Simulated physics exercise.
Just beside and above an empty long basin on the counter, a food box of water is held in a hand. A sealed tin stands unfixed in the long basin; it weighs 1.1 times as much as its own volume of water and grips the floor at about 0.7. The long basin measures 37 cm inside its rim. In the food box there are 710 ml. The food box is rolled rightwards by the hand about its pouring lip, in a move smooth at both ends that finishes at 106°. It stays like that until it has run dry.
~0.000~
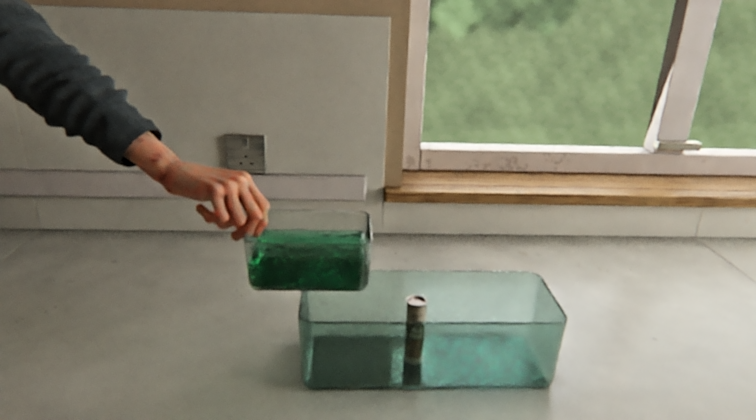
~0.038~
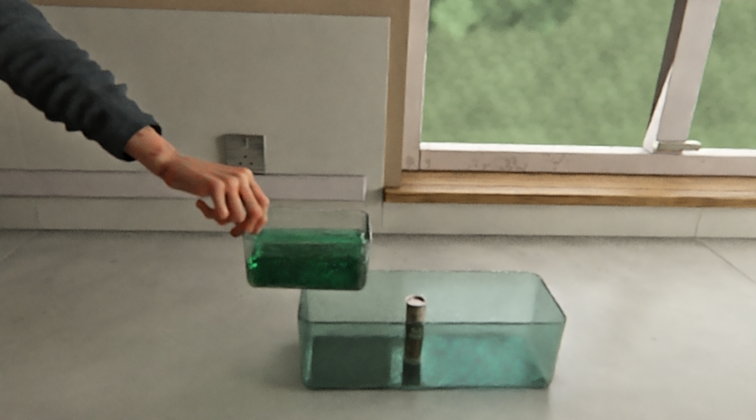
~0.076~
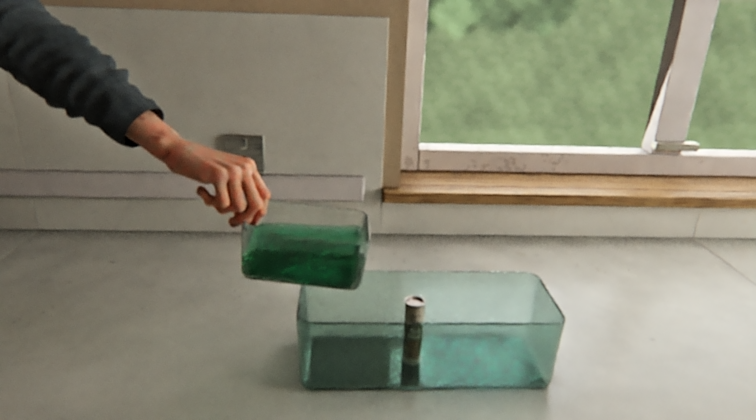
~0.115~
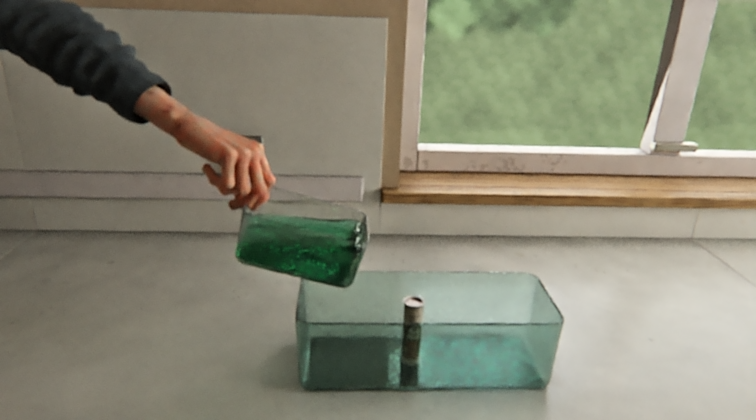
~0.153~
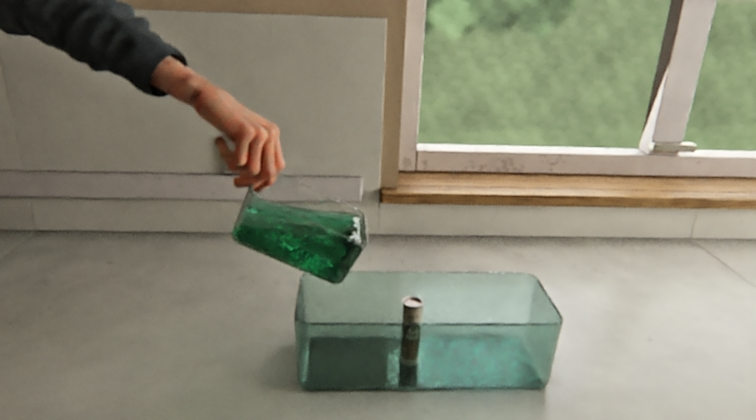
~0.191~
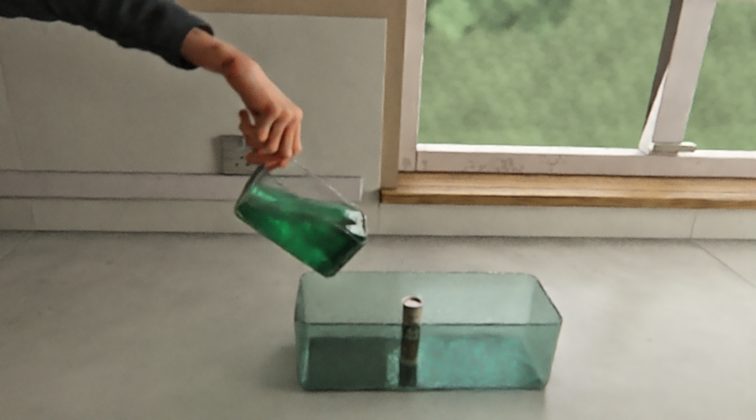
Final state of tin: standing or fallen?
My bet is it will last.
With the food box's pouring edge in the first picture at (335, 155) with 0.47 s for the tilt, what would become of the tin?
It does not tip.
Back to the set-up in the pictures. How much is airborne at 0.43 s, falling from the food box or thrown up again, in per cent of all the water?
Estimate: Some 58 % of the total.
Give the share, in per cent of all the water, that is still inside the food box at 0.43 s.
At that time about 36 in a hundred parts are still held.
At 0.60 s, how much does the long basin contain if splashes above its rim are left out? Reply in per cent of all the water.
About 84 per cent.
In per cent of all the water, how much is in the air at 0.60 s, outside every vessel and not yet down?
Airborne fraction: Approx. 12 %.
By 0.43 s the tilt is 104° and 35 per cent is still to pour; the tin stands where it began.
By 0.60 s the tilt is 106° and 5 per cent is still to pour; the tin stands where it began.
By 0.77 s the tilt is 106° and 0 per cent is still to pour; the tin stands where it began.
By 0.97 s the tilt is 106° and 1 per cent is still to pour; the tin stands where it began.
At rest the tin stands where it began.
